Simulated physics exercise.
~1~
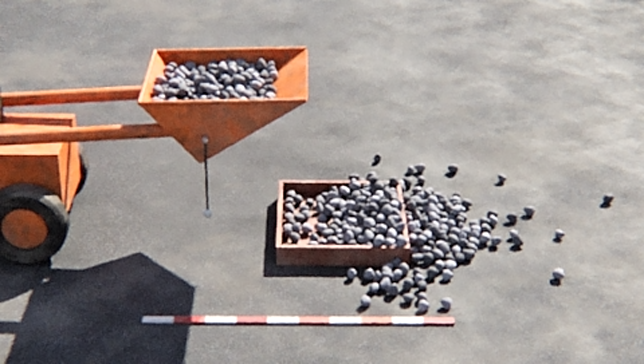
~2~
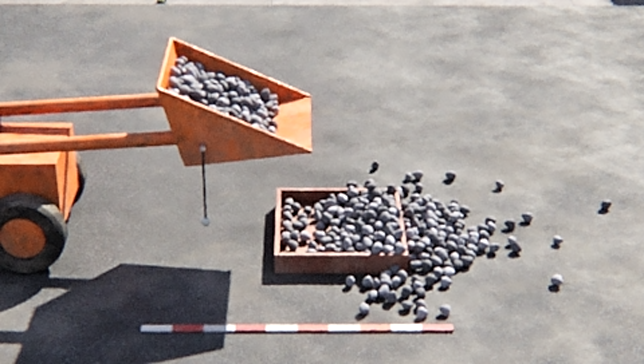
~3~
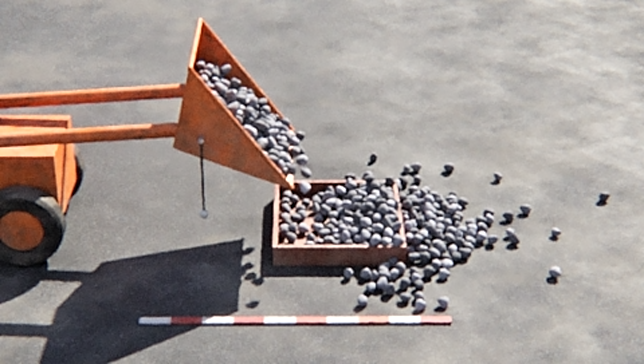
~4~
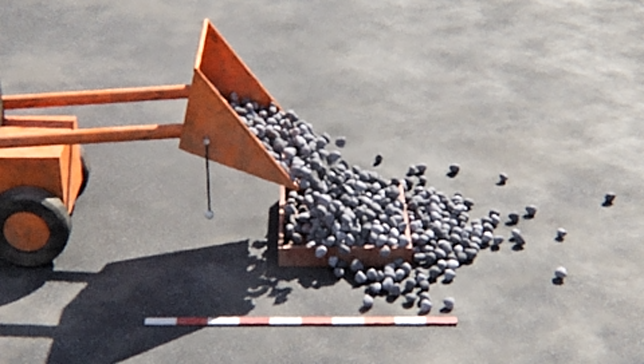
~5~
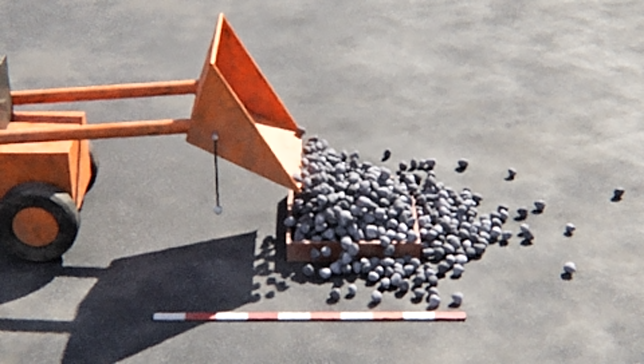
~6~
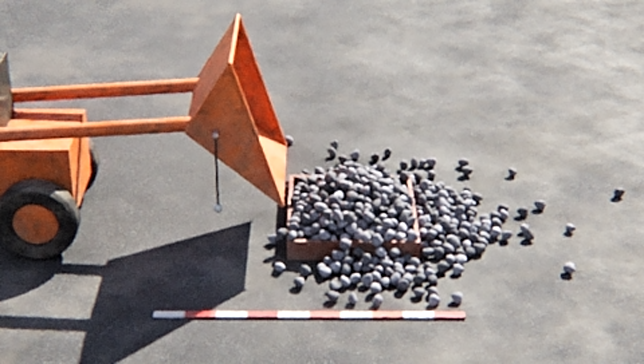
Orange loader bucket tipping forward and pouring grey stones onto an already filled bin, leaving it heaped with stones scattered around.
